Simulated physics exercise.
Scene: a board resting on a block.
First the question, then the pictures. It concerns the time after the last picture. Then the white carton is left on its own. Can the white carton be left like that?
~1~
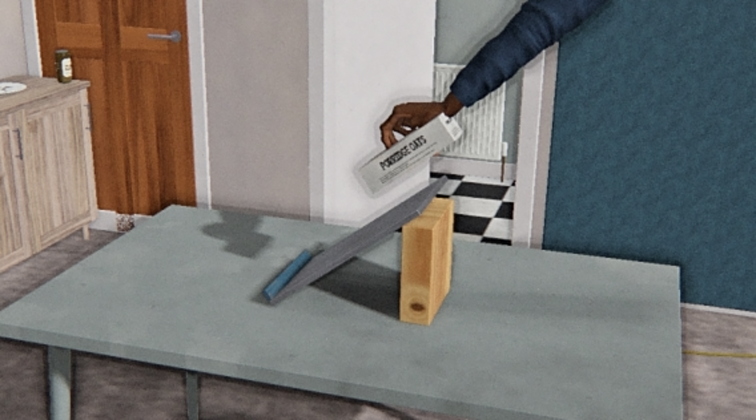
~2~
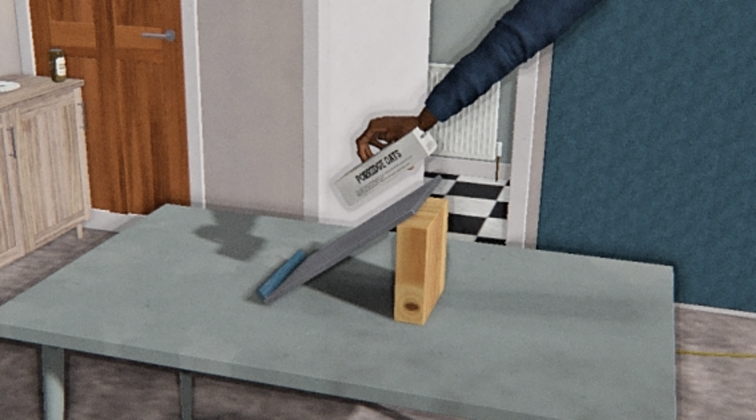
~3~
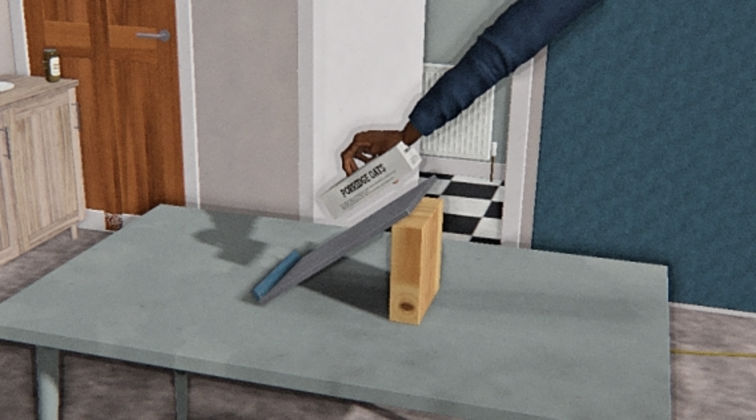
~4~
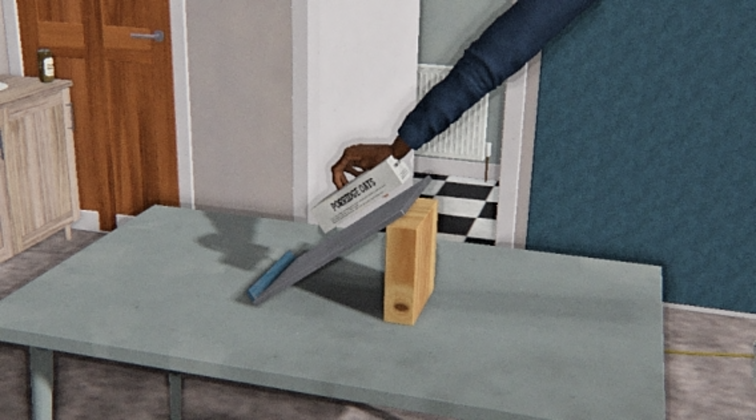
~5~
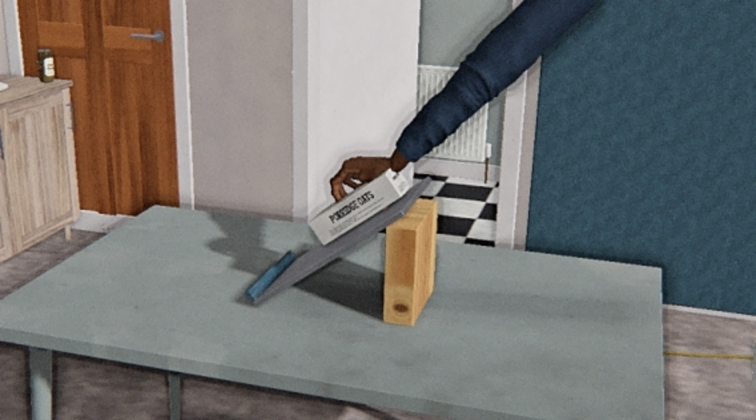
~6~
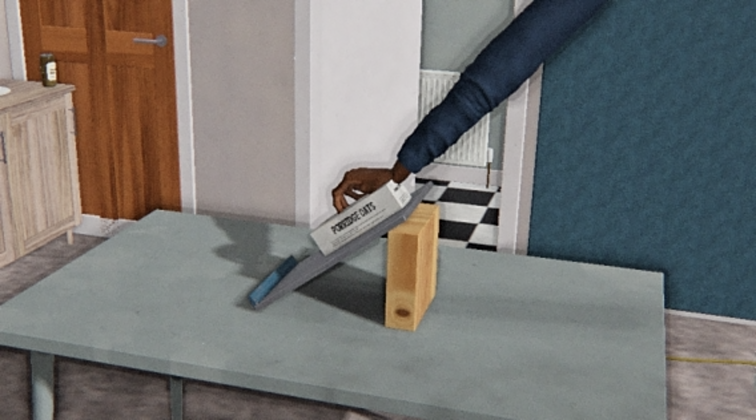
It makes its way to lower ground.
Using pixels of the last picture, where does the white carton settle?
End position, last frame: About (306, 250).
Then, 0.30 s past the last view, white carton displaced a little near (335, 231).
Then, 0.40 s past the last view, white carton displaced about its own width near (305, 251).
Finally, moved from the start, white carton. Final places as the last picture's camera would see them, white carton near (306, 250). The white carton slides or rolls down.
